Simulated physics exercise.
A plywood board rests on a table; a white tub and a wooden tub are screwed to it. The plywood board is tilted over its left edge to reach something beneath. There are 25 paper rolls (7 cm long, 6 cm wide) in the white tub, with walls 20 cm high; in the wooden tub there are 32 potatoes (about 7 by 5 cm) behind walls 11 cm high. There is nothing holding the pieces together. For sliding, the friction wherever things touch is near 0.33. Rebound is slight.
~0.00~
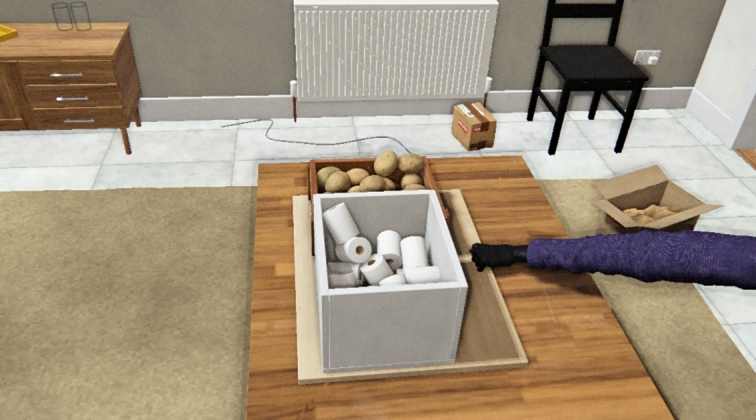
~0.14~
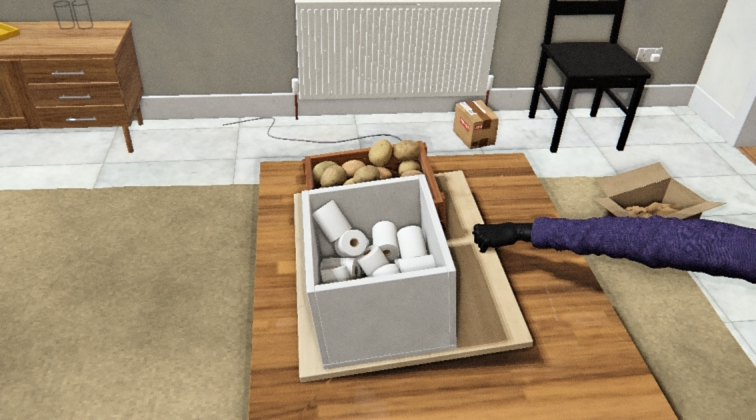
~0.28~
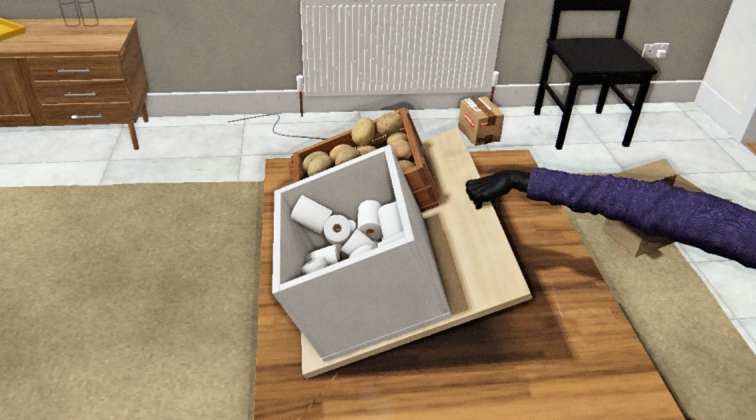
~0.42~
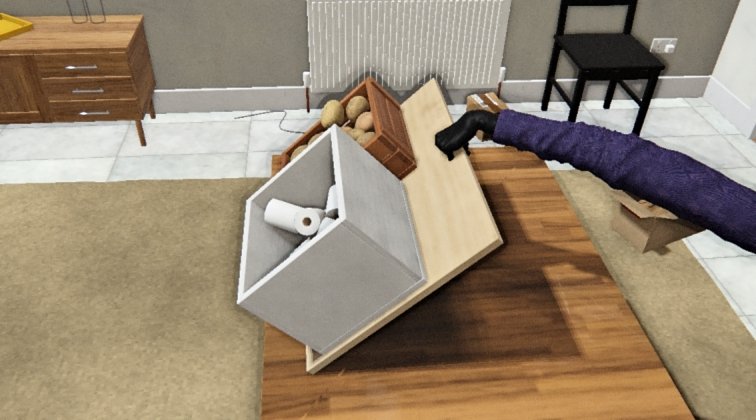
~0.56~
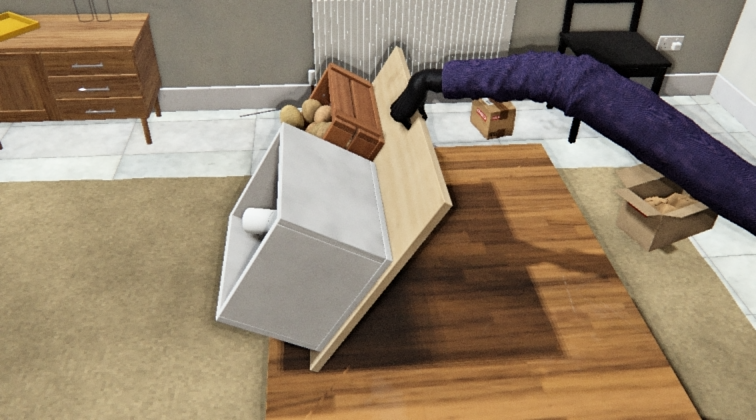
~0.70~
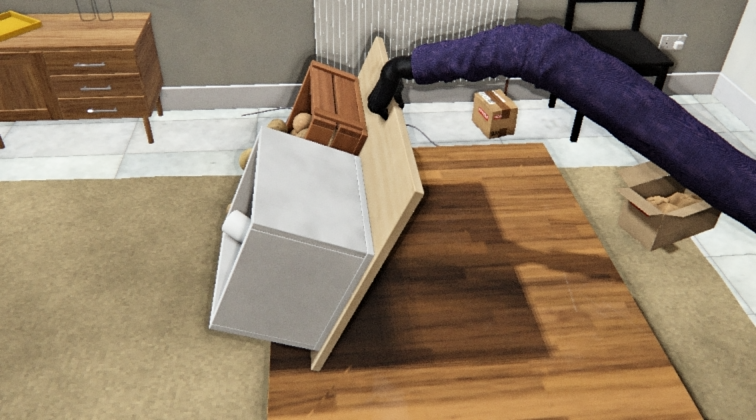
A black-gloved hand in a purple sleeve lifted the right side of a board on a table, steeply tilting its white tub of paper rolls and wooden tub of potatoes leftward.
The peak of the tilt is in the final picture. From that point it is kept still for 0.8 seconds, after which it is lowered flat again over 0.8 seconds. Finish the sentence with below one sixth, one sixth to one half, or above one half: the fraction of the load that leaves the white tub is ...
The fraction that leaves the white tub is below one sixth.
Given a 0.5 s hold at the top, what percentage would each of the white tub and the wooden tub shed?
With that change, white tub sheds 0 percent and wooden tub sheds 30 percent.
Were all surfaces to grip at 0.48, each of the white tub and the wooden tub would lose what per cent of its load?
Then the white tub sheds 20 per cent, while the wooden tub sheds 40 per cent.
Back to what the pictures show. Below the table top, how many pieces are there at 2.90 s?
I'd put the number around 8.
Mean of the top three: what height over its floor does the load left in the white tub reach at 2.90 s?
15 centimetres high, more or less.
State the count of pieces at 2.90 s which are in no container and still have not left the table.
Near 0, give or take.
After 1.05 s, tilt 67°; the white tub has all 25 and the wooden tub is down by 8 of 32.
After 1.49 s, tilt 67°; the white tub has all 25 and the wooden tub is down by 9 of 32.
After 2.11 s, tilt 10°; the white tub has all 25 and the wooden tub is down by 9 of 32.
Outcome (at 2.90 s), the white tub has all 25 and the wooden tub is down by 9 of 32. Asked share, 0 of 25, 0 per cent.
